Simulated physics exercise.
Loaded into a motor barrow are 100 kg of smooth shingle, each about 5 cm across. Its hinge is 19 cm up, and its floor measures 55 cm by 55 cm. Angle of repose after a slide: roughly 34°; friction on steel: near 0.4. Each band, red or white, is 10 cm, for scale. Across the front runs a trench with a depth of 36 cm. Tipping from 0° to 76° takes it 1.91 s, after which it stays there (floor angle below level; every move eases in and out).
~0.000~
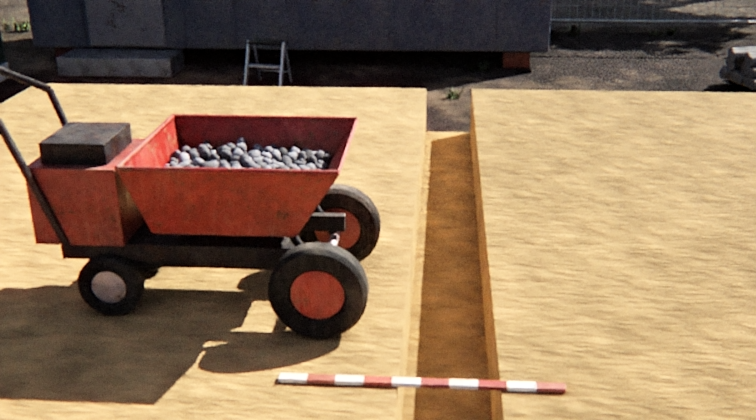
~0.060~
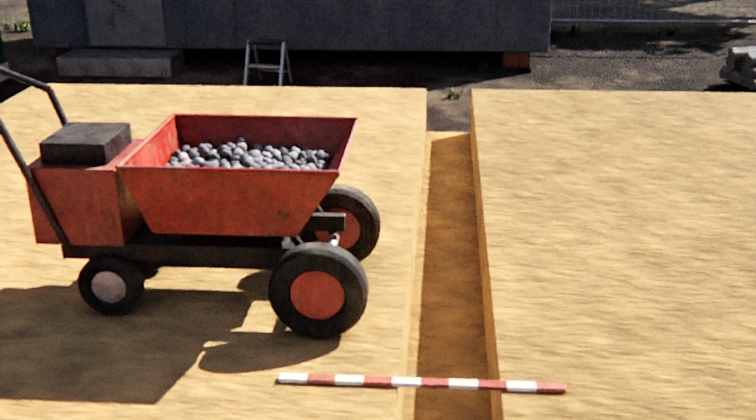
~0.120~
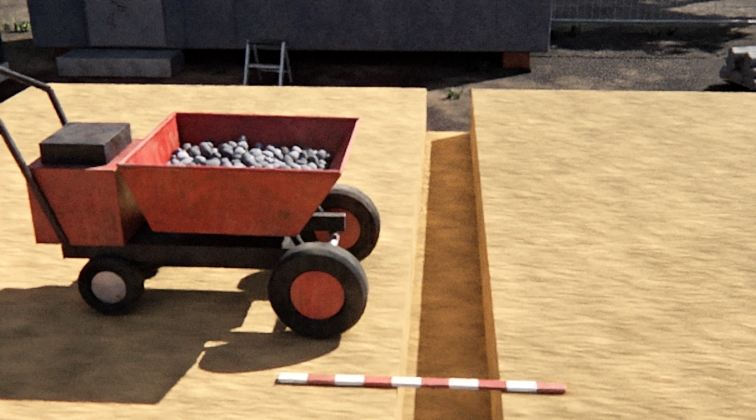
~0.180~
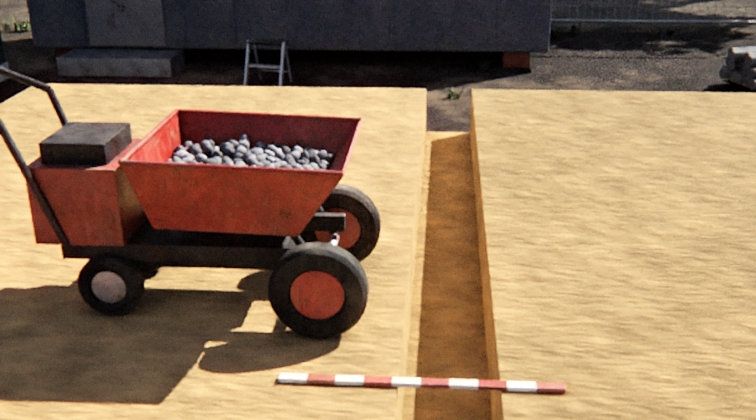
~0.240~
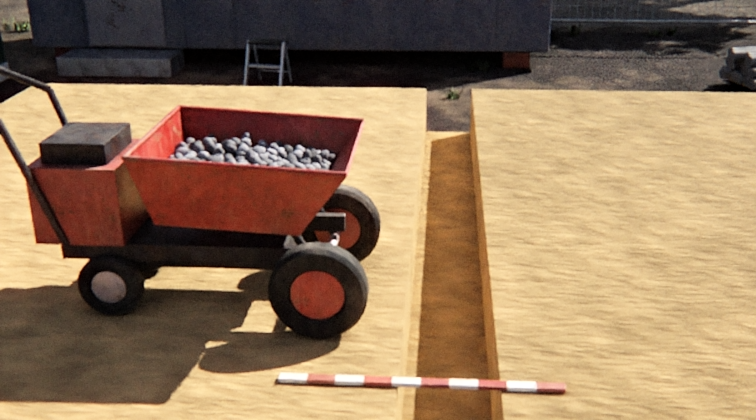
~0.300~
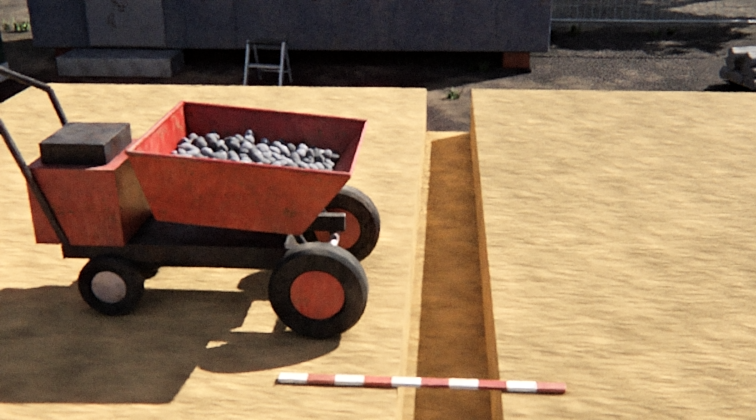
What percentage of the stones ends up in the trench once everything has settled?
About 54 per cent.
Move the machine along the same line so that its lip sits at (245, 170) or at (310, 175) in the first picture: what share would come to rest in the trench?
About 95 per cent first, then about 85 per cent.
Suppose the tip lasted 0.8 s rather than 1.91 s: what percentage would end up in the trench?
It would be near 35 per cent.
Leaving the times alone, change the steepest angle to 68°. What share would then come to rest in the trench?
Then close to 65 per cent.
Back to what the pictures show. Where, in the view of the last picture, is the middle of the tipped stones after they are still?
Resting centre: About (484, 355).
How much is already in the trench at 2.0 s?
At that moment: Approx. 30 %.
After 1.4 s the floor is at 64°; 98 % in the skip, 2 % in the trench; the foremost stones are at (467, 242).
After 2.0 s the floor is at 76°; 29 % in the skip, 31 % in the trench, 40 % past the trench; the foremost stones are at (630, 308).
After 2.4 s the floor is at 76°; 8 % in the skip, 45 % in the trench, 47 % past the trench; the foremost stones are at (696, 310).
After 4.3 s the floor is at 76°; 0 % in the skip, 54 % in the trench, 46 % past the trench; the foremost stones are at (717, 311).
